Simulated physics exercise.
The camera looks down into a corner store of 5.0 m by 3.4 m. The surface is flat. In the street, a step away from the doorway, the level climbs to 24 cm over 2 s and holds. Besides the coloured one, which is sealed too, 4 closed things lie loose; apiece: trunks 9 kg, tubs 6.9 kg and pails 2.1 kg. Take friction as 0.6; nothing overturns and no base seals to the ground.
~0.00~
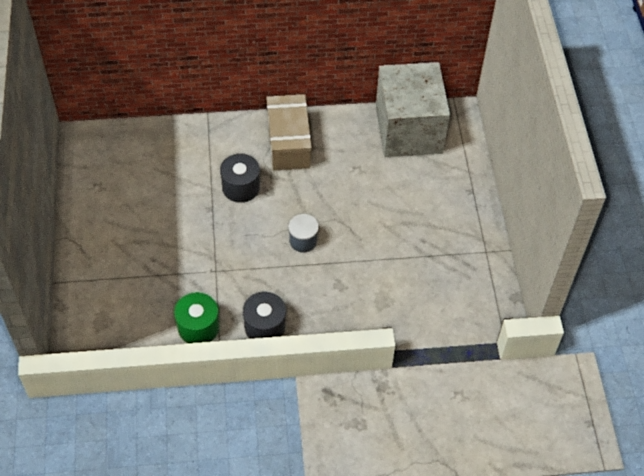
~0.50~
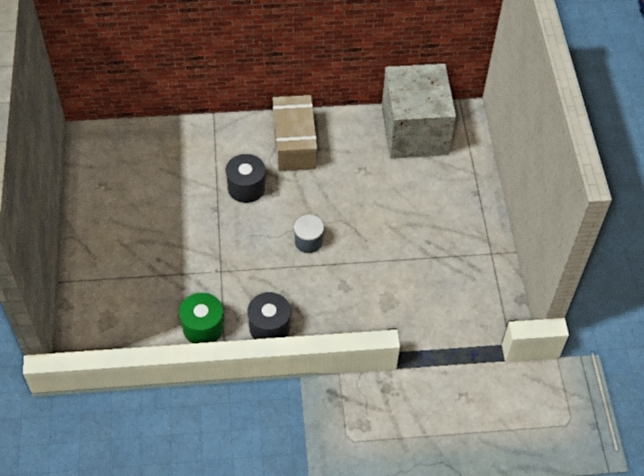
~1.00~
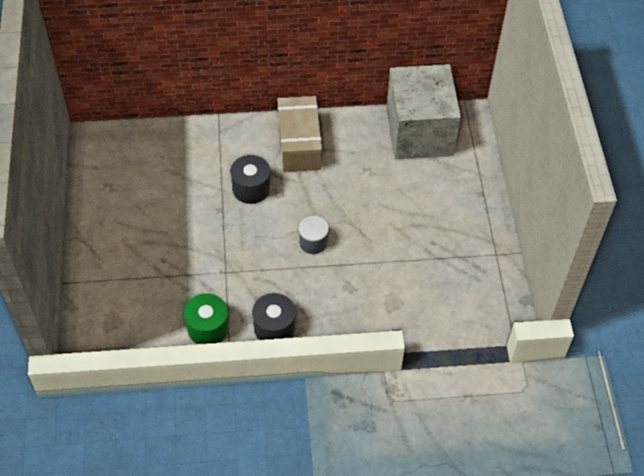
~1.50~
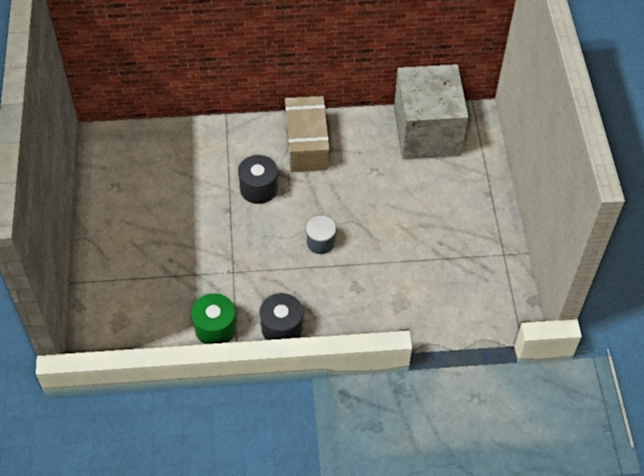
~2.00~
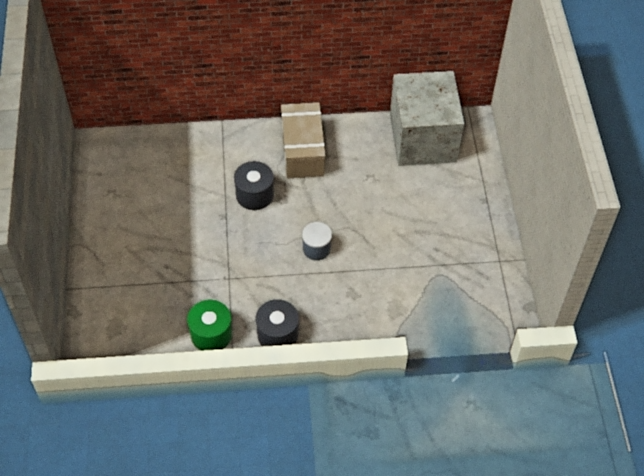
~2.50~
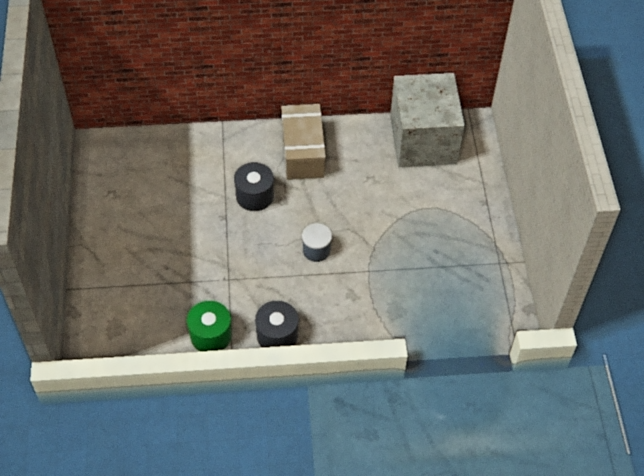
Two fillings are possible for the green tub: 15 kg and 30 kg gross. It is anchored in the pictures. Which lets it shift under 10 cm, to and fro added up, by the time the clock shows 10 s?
I expect that the smaller load will do.
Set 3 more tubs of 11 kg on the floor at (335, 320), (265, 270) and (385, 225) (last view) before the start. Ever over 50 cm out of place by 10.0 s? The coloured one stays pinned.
In that order: Under, short of it, past it.
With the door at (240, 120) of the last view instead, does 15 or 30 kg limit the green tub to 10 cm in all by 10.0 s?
Then only the higher weight holds it.
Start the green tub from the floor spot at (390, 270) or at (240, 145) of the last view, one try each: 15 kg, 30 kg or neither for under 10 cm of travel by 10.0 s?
In that order: Only the larger holds; it takes the larger.
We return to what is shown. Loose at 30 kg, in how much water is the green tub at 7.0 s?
About 0 cm.
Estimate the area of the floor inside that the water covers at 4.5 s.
About 10.0 m2.
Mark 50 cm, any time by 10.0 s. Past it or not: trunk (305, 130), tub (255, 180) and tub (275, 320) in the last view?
In that order: Over, over, less.
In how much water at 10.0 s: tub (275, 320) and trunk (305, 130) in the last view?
Roughly 2 and 10 cm.
After 3.5 s the green tub would be 0 cm from its start with 15 kg and 0 cm from its start with 30 kg; 0 cm of water round it then.
After 4.5 s the green tub would be 0 cm from its start with 15 kg and 0 cm from its start with 30 kg; 0 cm of water round it then.
After 7.0 s the green tub would be 0 cm from its start with 15 kg and 0 cm from its start with 30 kg; 0 cm of water round it then.
After 10.0 s the green tub would be 3 cm from its start with 15 kg and 0 cm from its start with 30 kg; 6 cm of water round it then.
